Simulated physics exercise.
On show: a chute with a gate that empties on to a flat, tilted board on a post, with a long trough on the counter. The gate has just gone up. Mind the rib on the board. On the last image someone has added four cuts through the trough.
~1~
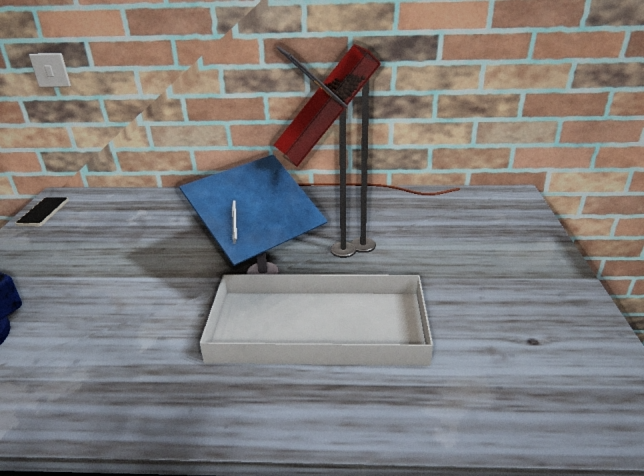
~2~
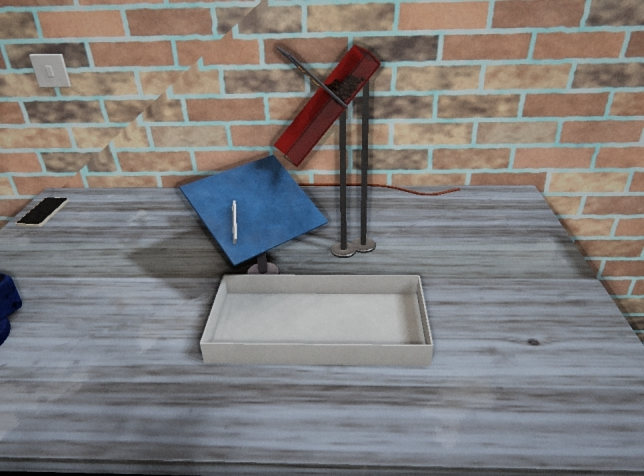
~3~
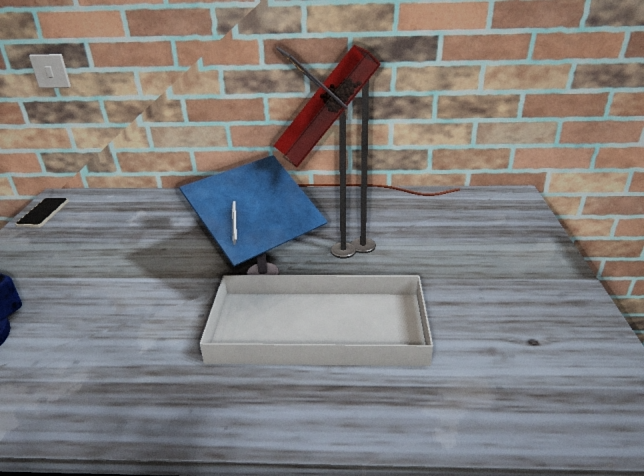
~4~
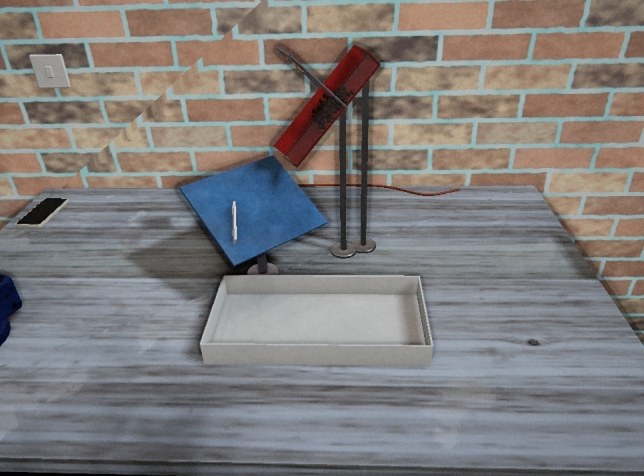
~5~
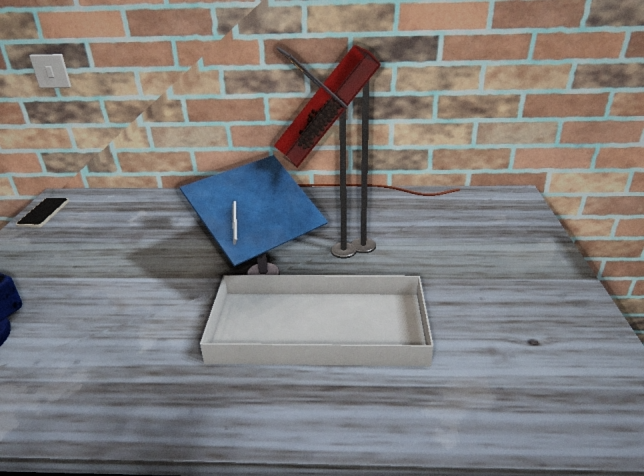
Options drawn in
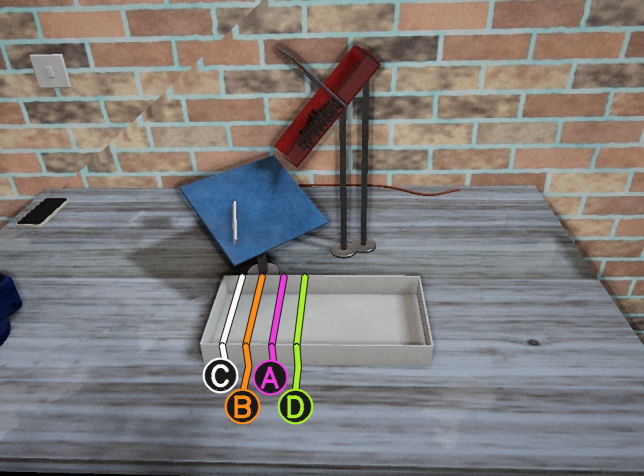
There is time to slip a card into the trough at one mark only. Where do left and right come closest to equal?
Choose A.
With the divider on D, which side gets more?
The left side.
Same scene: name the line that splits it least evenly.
C it is.
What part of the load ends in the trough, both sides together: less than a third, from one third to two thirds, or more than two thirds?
More than two thirds.
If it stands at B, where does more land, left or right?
More lands on the right.
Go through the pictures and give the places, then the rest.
The first picture shows load behind the gate near (342, 87), allspice berries; lip of the chute near (292, 161), sloping fairly steeply.
The second picture shows middle of the board near (256, 205), tilted fairly steeply; middle of its low edge near (284, 242); of its high edge near (229, 170).
The third picture shows front corners of the trough near (201, 344) and (432, 346), empty; front of the load near (330, 109).
The fourth picture shows middle of the load near (327, 106); its front near (321, 127), close to a third of the way to the lip; rib from (234, 201) to (236, 239).
The fifth picture shows middle of the load near (318, 123); its front near (300, 145), the bulk of the way to the lip.
On the marked copy, line A crosses the front rim at (271, 344); line B crosses the front rim at (246, 344); line C crosses the front rim at (222, 344); line D crosses the front rim at (296, 345).
If A is chosen, of what is caught, close to two thirds on the left of the divider, close to a third on the right.
If B is chosen, of what is caught, close to a quarter on the left of the divider, the bulk on the right.
If C is chosen, of what is caught, only a few on the left of the divider, all but a few on the right.
If D is chosen, of what is caught, the bulk on the left of the divider, close to a quarter on the right.
